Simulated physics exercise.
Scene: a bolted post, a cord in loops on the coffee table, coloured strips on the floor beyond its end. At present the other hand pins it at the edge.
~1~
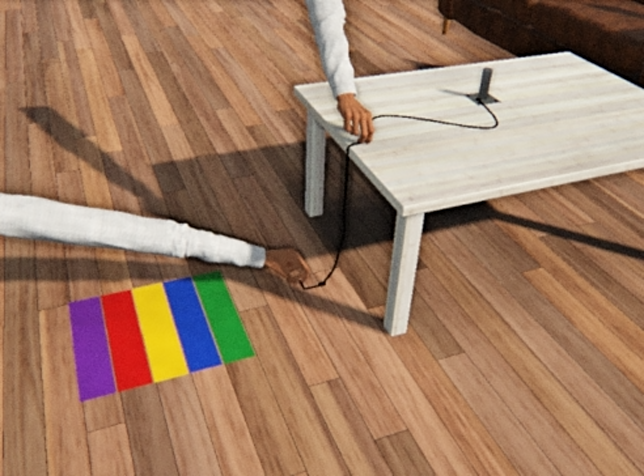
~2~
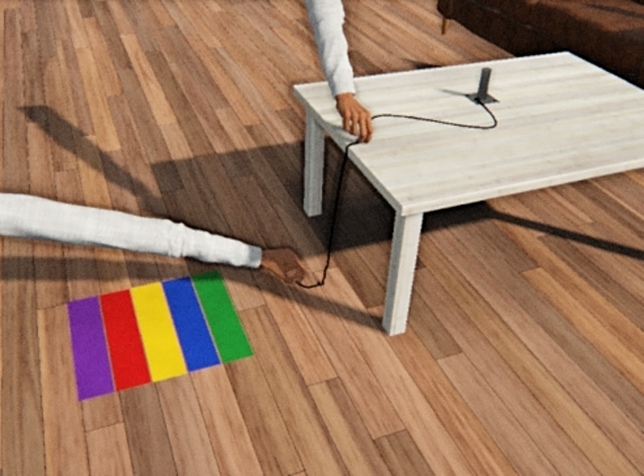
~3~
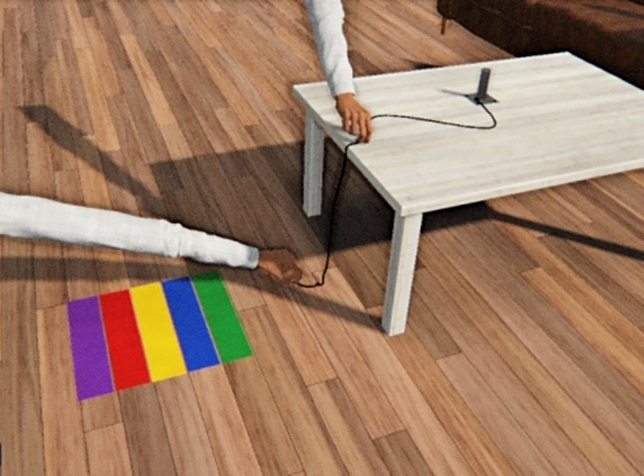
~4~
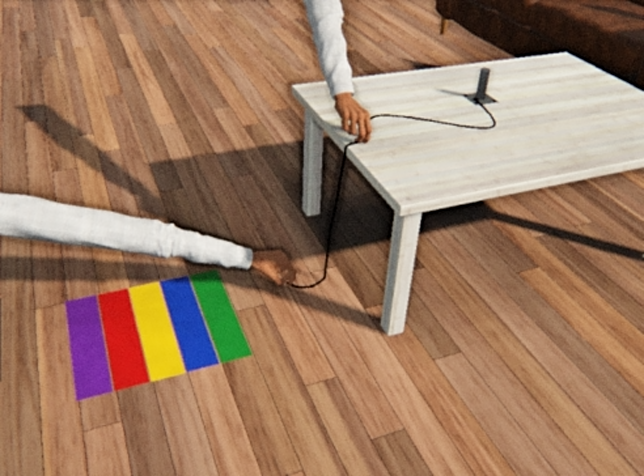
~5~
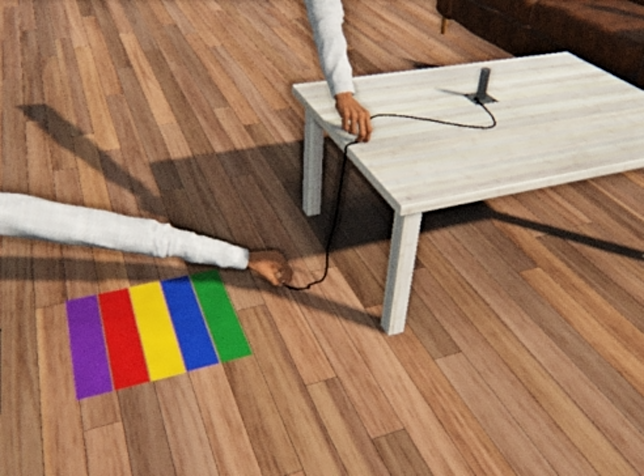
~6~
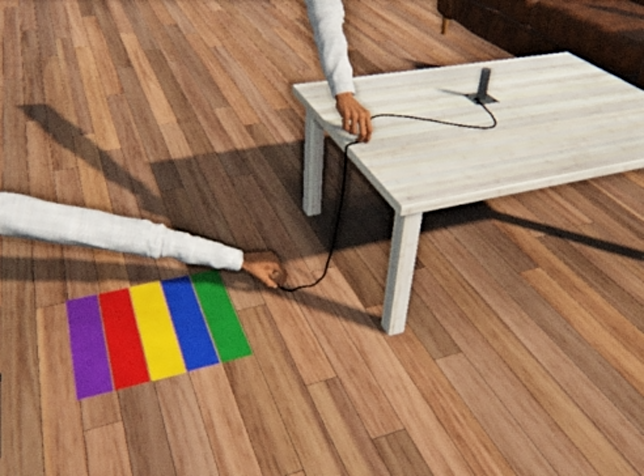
A hand low over the floor drawing a dark cord slightly left near coloured strips, another hand pinning it at the table edge.
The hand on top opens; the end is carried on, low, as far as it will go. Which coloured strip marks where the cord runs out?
Purple.
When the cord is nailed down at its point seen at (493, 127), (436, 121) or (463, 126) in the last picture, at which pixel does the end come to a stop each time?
That would be (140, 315) for the first, (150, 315) for the second and (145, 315) for the third.
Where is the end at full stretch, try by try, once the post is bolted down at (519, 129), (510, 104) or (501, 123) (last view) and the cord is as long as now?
Try by try, around (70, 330), (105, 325) and (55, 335).
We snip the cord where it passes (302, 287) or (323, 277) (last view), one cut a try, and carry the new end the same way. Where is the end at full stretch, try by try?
The pixels are close to (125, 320) and (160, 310), one per try.
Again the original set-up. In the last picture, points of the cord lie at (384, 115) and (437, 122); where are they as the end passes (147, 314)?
The first lands at (354, 138), while the second lands at (405, 131).
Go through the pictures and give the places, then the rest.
End (300, 281); green (233, 342); blue (200, 351); yellow (167, 359); red (132, 368); purple (95, 377), in the first frame.
End (296, 281); cord through (490, 113) (454, 125) (381, 116) (355, 144) (336, 209) (326, 268), in the second frame.
End (293, 282), in the third frame.
End (287, 283); cord through (489, 113) (453, 125) (379, 116) (354, 144) (335, 209) (326, 268), in the fourth frame.
End (284, 283), in the fifth frame.
End (278, 284); cord through (490, 113) (453, 125) (380, 116) (354, 143) (340, 208) (326, 268), in the sixth frame.
A little later, end near (147, 314); over yellow.
Next, end near (106, 323); over red.
When it is tight, end near (82, 328); over purple. The purple one.
